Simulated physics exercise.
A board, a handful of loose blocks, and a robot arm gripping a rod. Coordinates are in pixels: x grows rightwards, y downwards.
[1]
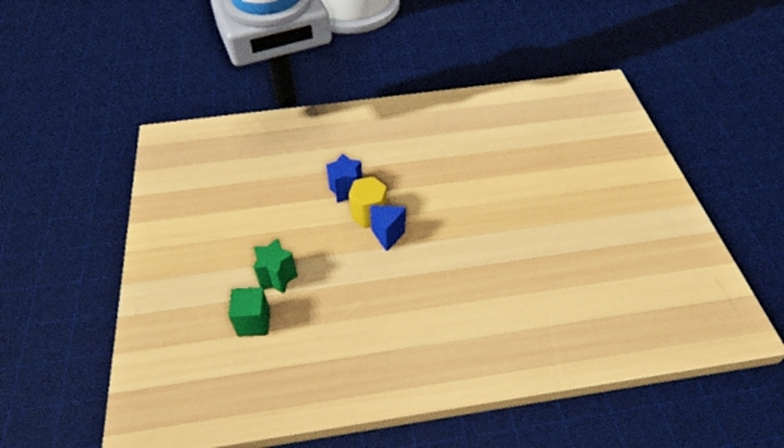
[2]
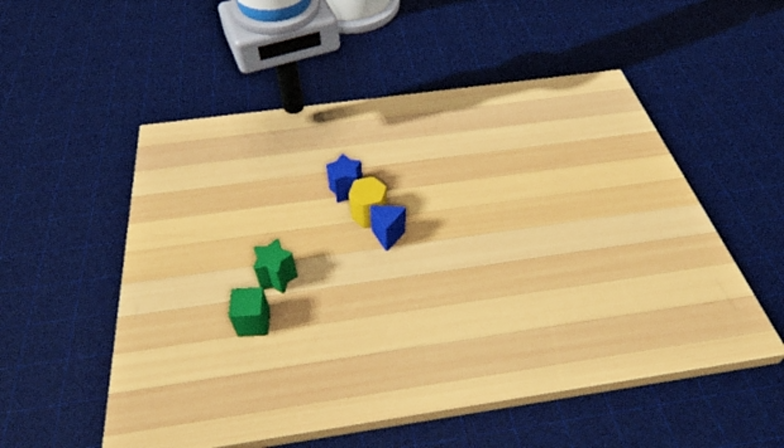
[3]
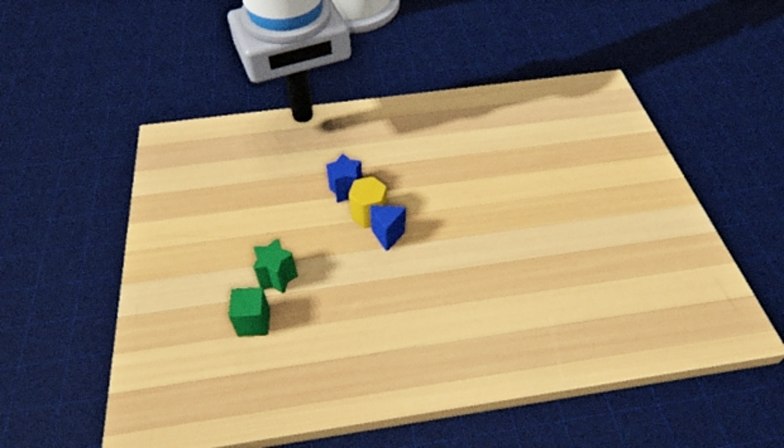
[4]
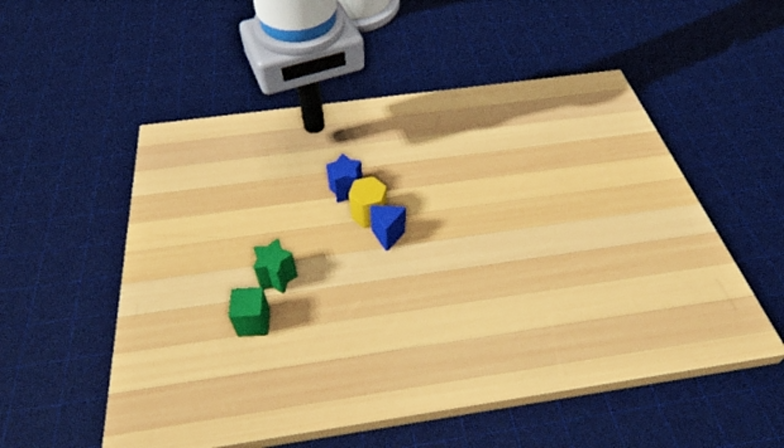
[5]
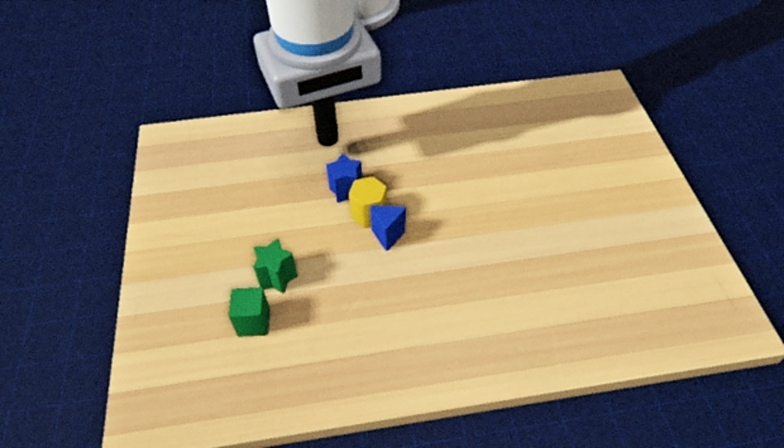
A robot arm holding a dark rod moves from the top left edge of a pale striped wooden board, seen from above at an angle on a dark blue surface. Two green blocks sit at the lower left, with a blue star, a yellow hexagon and a blue triangle near the middle. The rod slides down and right towards the blue star, while the blocks and camera stay still.
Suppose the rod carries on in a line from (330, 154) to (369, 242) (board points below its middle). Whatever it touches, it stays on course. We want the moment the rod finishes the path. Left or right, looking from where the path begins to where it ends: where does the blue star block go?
Taking start-to-end as forward, the block's sideways shift goes to the right.
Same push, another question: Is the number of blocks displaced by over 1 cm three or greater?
Yes
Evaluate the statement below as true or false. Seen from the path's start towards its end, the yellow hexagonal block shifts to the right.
True
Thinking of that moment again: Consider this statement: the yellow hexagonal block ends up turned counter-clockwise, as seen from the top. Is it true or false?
The claim holds.
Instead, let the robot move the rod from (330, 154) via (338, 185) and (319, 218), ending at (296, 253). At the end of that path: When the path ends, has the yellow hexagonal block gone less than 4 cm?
Final answer: Yes.
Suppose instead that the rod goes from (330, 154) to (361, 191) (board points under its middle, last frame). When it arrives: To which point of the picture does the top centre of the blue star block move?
The centre of its top will be at (348, 184).
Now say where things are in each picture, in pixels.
The first frame shows tip of the rod (287, 102), middles of tops, blue star block (344, 167), yellow hexagonal block (368, 190), blue triangle (387, 213).
The second frame shows rod (294, 108), nothing pushed.
The third frame shows rod (303, 117), nothing pushed.
The fourth frame shows rod (315, 127), nothing pushed.
The fifth frame shows rod (328, 140), blue star block (344, 167), yellow hexagonal block (368, 190), blue triangle (387, 213).
On the path given first. One third of the way, rod (341, 168); blue star block (350, 173), turned 15° clockwise; yellow hexagonal block (370, 197); blue triangle (390, 216).
Two thirds of the way, rod (354, 197); blue star block (355, 207), turned 35° clockwise; yellow hexagonal block (378, 226), turned 45° anticlockwise; blue triangle (407, 232), turned 65° anticlockwise.
At the end, rod (368, 228); blue star block (353, 237), turned 75° clockwise; yellow hexagonal block (383, 257), turned 100° anticlockwise; blue triangle (413, 239), turned 100° anticlockwise.
